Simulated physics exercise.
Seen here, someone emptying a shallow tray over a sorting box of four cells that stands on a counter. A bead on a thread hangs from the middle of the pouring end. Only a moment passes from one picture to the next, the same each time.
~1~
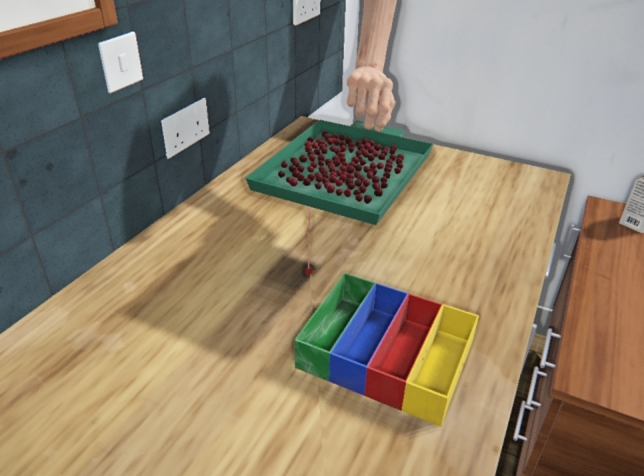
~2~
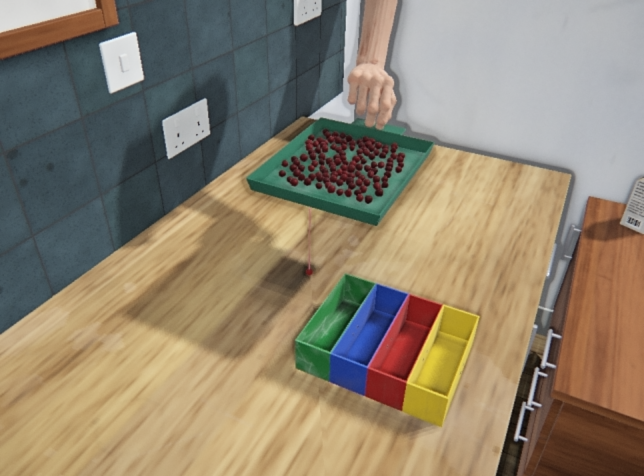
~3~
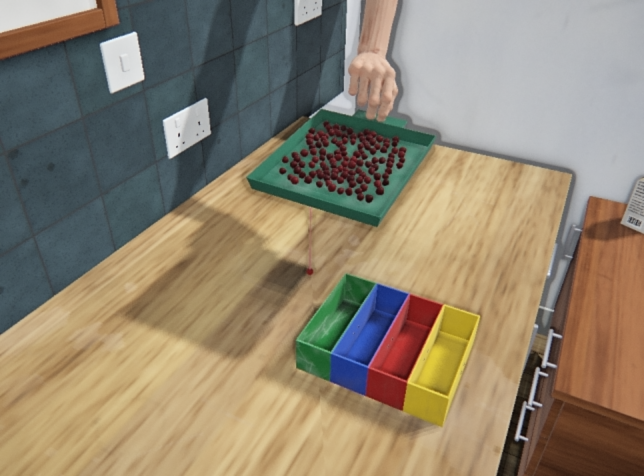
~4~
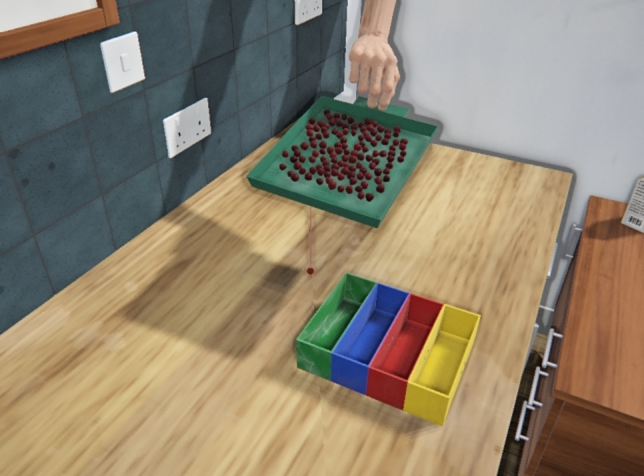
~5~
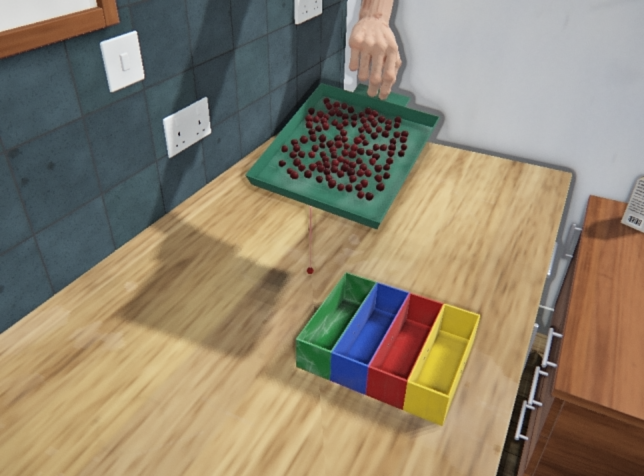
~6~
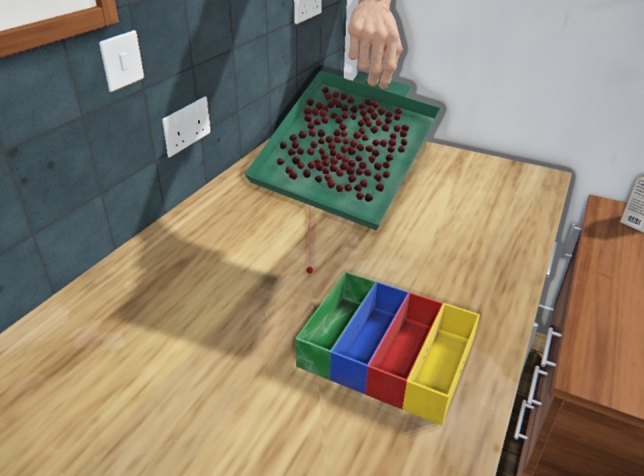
On a wooden counter, a hand slowly raises the back of a green tray of dried cherries.
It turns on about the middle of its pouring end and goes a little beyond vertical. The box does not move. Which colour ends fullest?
The green cell gets the most.
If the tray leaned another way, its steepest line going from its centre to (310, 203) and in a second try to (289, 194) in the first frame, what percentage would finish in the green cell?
In turn 20 and 0 in a hundred.
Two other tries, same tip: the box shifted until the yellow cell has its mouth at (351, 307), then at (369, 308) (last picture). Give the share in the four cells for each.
About 90 and 90 per cent.
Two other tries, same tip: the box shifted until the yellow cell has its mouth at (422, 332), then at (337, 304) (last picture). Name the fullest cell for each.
In turn: That blue cell; the yellow one.
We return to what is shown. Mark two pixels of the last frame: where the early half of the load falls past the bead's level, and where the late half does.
At about (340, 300), then at (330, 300).
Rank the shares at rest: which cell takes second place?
It is the blue one.
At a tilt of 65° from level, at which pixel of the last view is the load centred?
Roughly at (340, 191).
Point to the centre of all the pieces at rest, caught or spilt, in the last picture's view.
Near (328, 339).
Just after the last frame, tray tipped steeply; almost all on the tray; just a few falling or outside the box.
A moment on, tray tipped past a quarter turn; the larger part on the tray; about a tenth in the green cell; about a tenth in the blue cell; just a few in the red cell; about a tenth falling or outside the box.
Further on, tray tipped past a quarter turn; roughly half in the green cell; roughly a quarter in the blue cell; just a few in the red cell; roughly a third falling or outside the box.
When it is over, tray tipped past a quarter turn; roughly half in the green cell; roughly a quarter in the blue cell; just a few in the red cell; not one in the yellow cell; roughly a third outside the box.
